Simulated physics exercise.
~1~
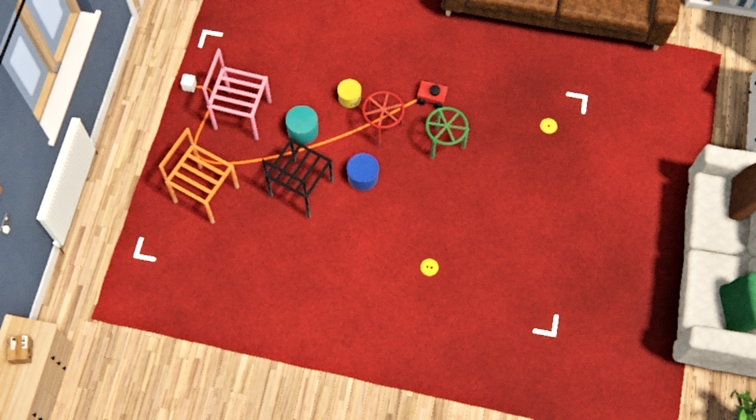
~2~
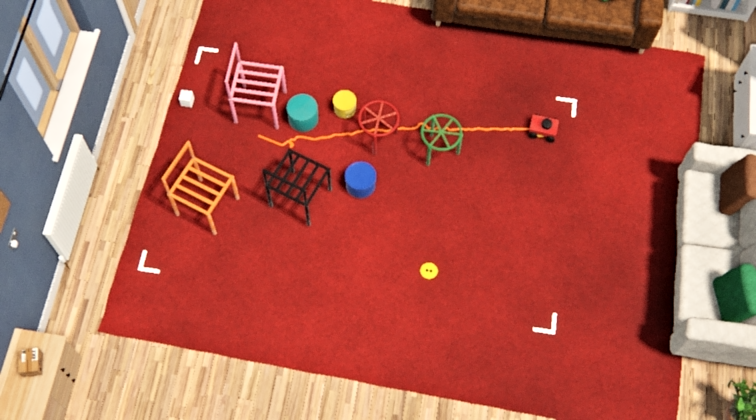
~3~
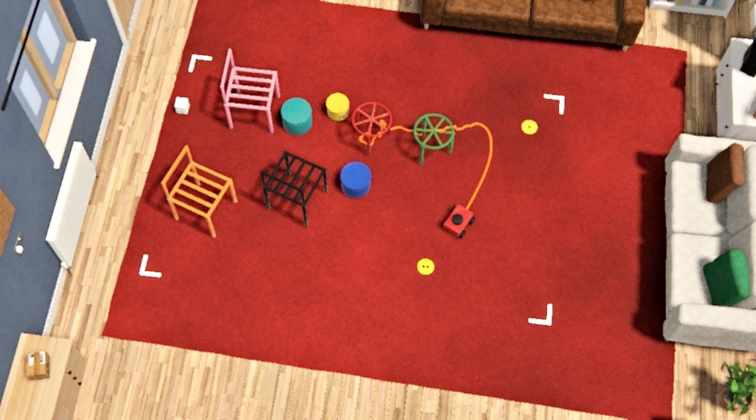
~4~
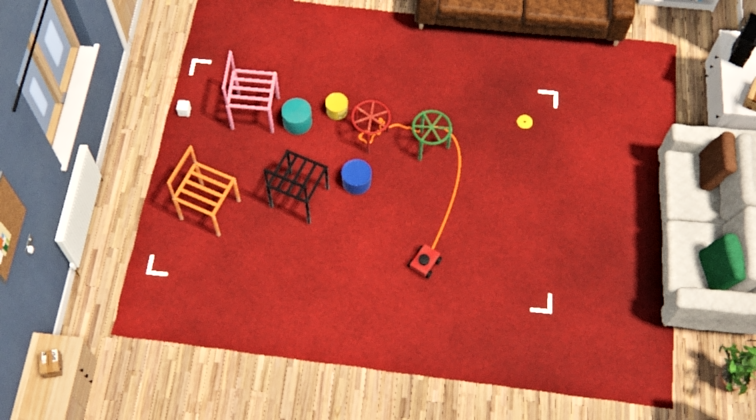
On a red living-room rug, a cart pulls its lead free, shifting the pink chair.
